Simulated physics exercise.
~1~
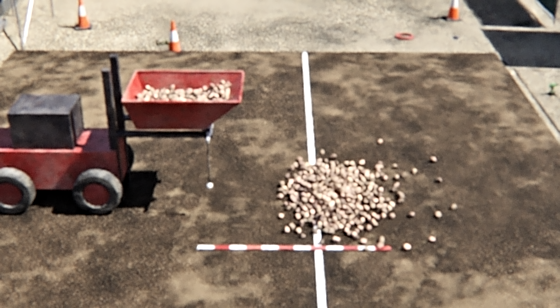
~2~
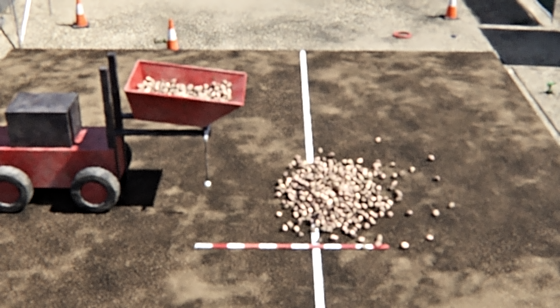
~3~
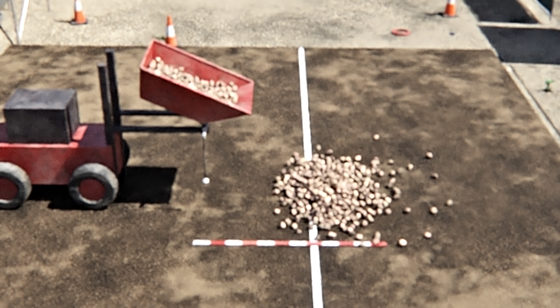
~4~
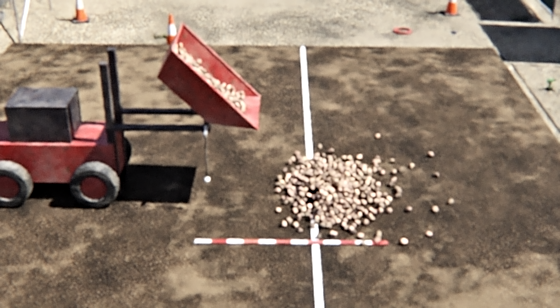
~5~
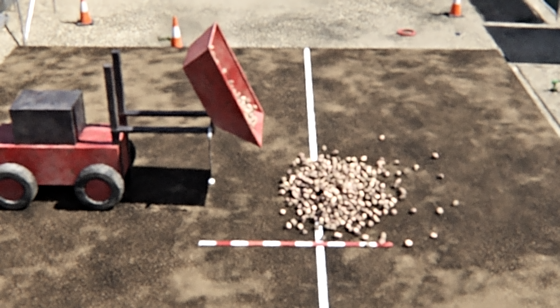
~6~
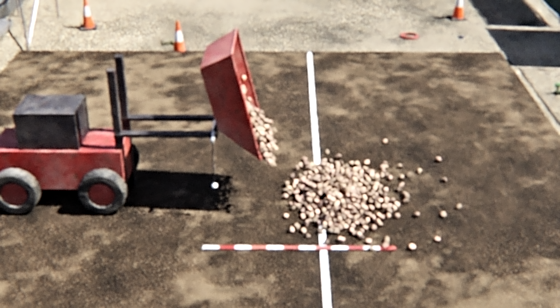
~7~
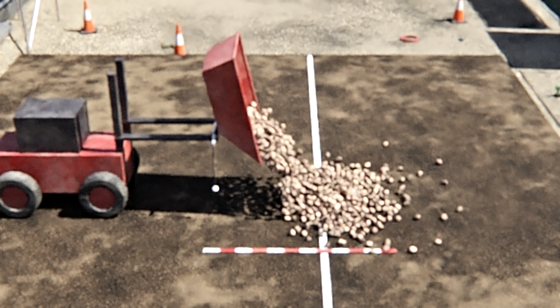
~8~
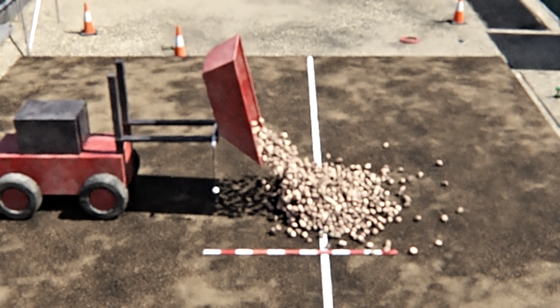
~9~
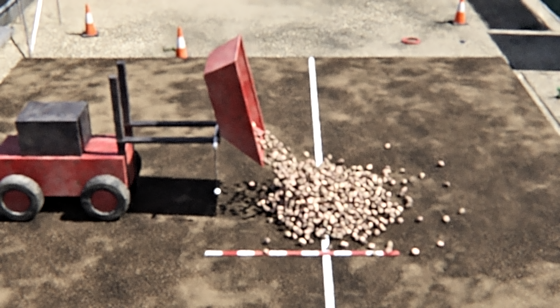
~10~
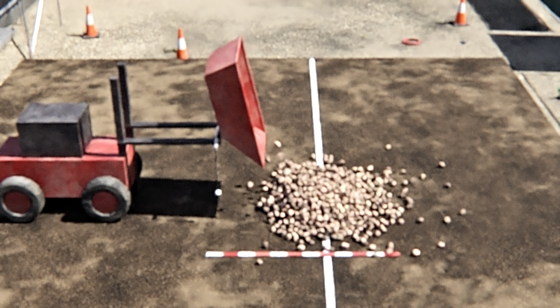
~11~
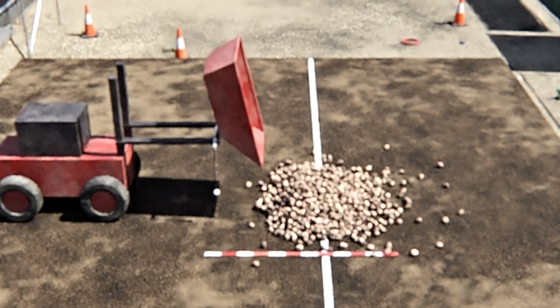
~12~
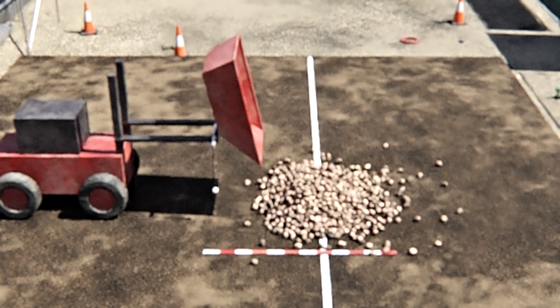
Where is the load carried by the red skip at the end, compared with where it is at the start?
At the start the stones sit up in the raised skip, left of the white line. At the end they lie lower down and further right, on the ground as part of the heap around the line.
